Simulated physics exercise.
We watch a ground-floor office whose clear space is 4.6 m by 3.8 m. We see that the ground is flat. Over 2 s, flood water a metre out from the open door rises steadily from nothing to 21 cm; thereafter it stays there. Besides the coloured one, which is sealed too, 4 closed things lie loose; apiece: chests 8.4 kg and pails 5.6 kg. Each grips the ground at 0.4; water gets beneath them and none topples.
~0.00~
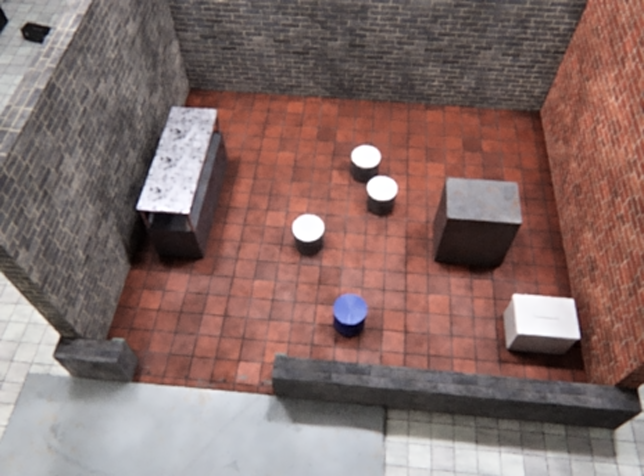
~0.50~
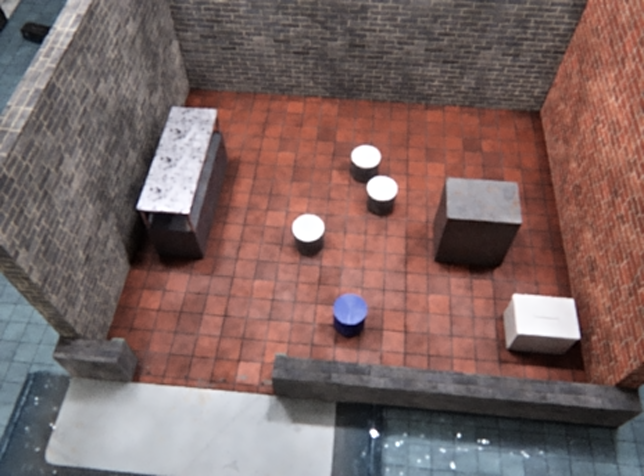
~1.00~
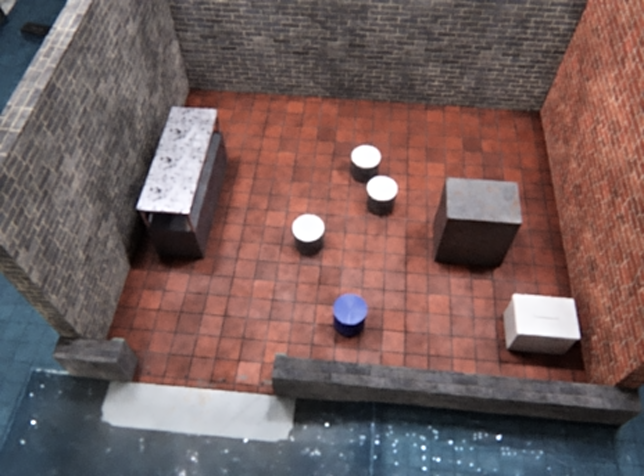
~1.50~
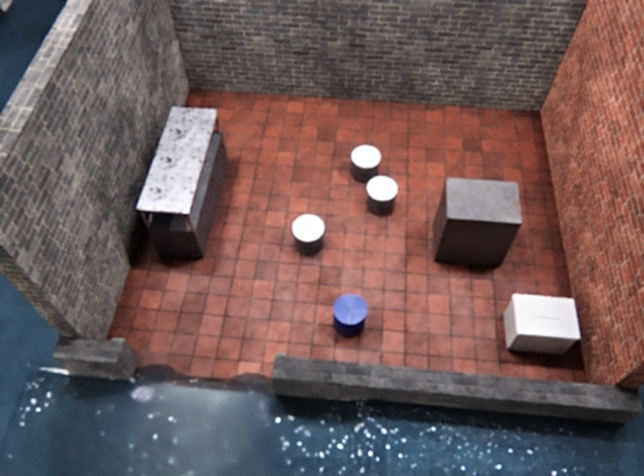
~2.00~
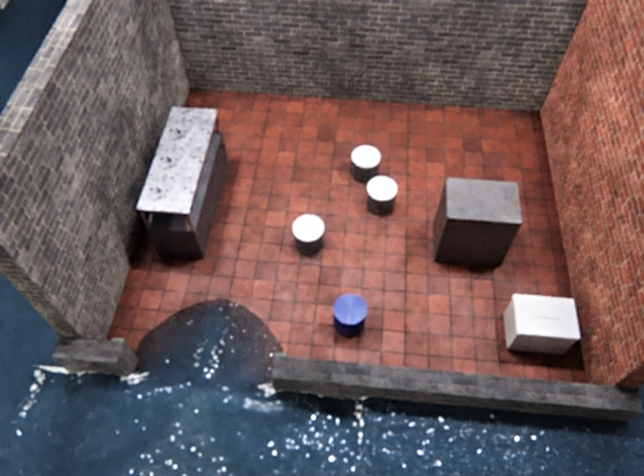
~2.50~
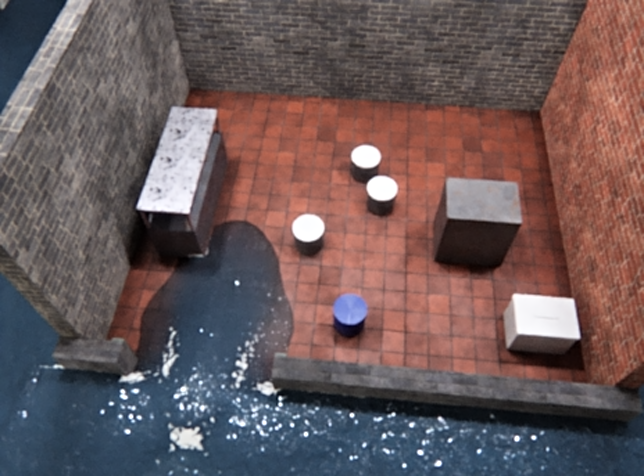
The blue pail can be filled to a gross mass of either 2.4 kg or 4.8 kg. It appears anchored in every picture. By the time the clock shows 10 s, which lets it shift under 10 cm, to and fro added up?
The lighter filling is enough.
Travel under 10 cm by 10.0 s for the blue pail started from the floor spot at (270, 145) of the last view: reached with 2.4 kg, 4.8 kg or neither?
It turns out that no load succeeds.
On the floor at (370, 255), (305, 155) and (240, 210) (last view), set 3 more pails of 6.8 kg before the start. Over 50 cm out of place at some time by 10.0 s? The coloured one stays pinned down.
Order as asked: Stays within / goes beyond / goes beyond.
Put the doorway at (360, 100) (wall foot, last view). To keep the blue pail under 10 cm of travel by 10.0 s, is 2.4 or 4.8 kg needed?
Short version: Neither mass is sufficient.
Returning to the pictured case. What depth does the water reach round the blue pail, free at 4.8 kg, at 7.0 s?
Something like 2 centimetres.
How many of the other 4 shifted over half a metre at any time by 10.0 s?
My count gives 3.
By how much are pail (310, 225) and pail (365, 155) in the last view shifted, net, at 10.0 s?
First 250 cm, then 200 cm.
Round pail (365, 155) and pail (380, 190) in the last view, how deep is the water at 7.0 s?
First about 8 cm, second about 4 cm.
After 3.5 s the blue pail would be 0 cm from its start with 2.4 kg and 0 cm from its start with 4.8 kg; 1 cm of water round it then.
After 4.5 s the blue pail would be 0 cm from its start with 2.4 kg and 0 cm from its start with 4.8 kg; 1 cm of water round it then.
After 7.0 s the blue pail would be 0 cm from its start with 2.4 kg and 0 cm from its start with 4.8 kg; 2 cm of water round it then.
After 10.0 s the blue pail would be 2 cm from its start with 2.4 kg and 0 cm from its start with 4.8 kg; 2 cm of water round it then.
